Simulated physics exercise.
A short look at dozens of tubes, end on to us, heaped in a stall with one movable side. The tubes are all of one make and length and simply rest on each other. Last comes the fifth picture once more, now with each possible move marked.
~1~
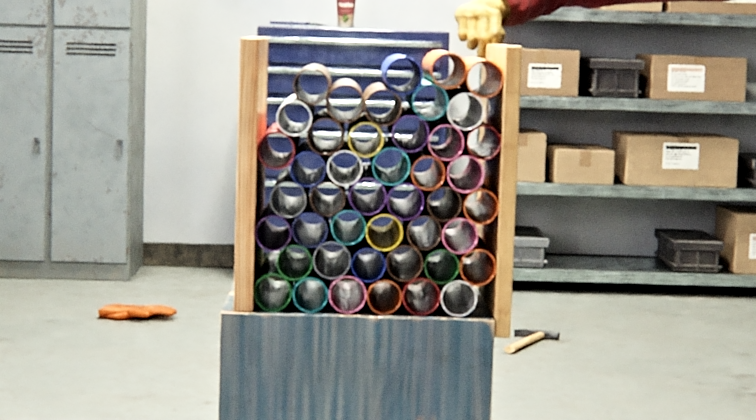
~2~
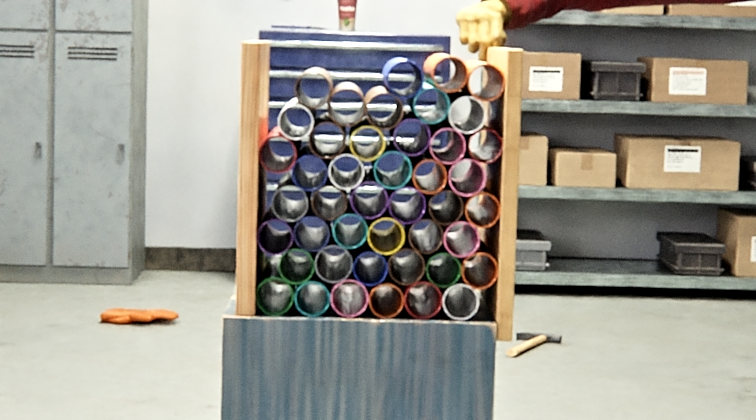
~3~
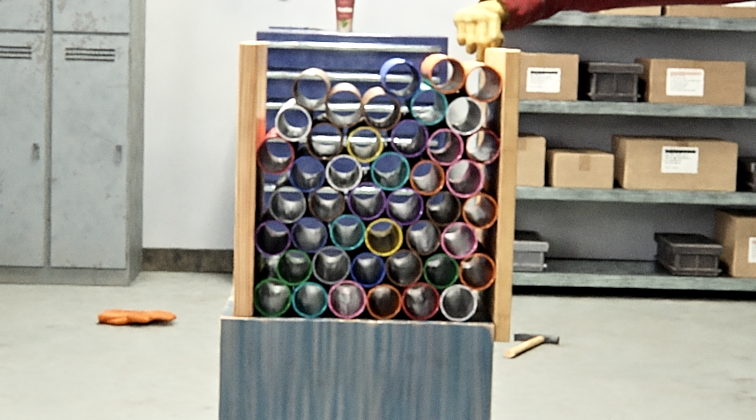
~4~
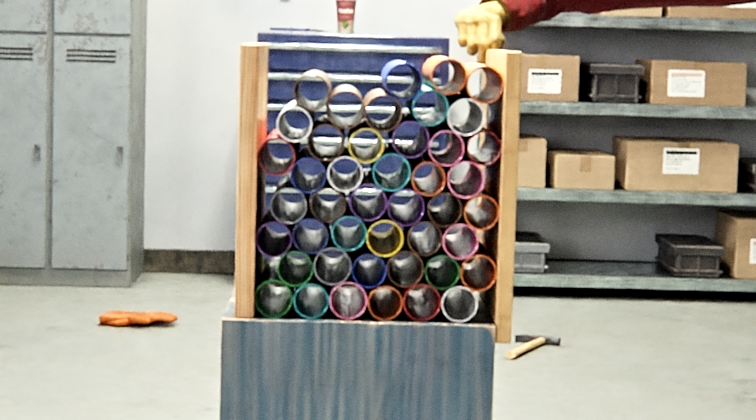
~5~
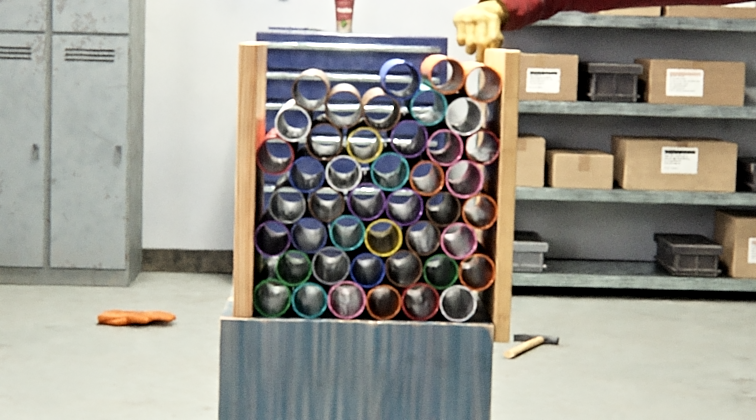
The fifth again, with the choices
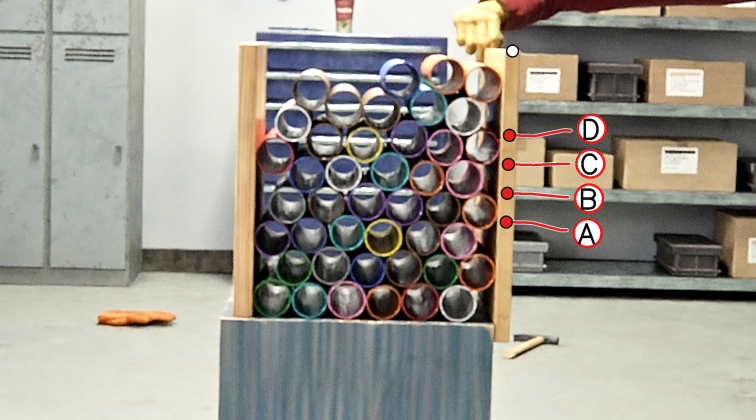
The camera jogs very slightly, facing the open ends of a stack of tubes head-on in a storeroom with grey lockers at left and box-laden shelves at right. Dozens of tubes rimmed in blue, green, red, orange and white, with a yellow one near the middle, lie between upright wooden boards above a blue-grey base. A yellow-gloved hand stays at the right board's top, and the tubes show no clear movement.
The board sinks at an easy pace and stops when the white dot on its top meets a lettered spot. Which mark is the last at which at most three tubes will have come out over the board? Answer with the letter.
Lower it to C and no more.
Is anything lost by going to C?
Yes, at C.
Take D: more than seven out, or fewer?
Fewer than seven.
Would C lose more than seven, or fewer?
It loses fewer than seven.
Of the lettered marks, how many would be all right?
Two of them.
On the copy, A at (507, 222); B at (508, 193); C at (509, 165); D at (510, 136); the white dot at (513, 51).
On C. First, top of the board (502, 103).
Then, top of the board (500, 162).
Finally, top of the board (500, 164), one out over the board.
By contrast, A four out over the board; B four out over the board; D none out over the board.
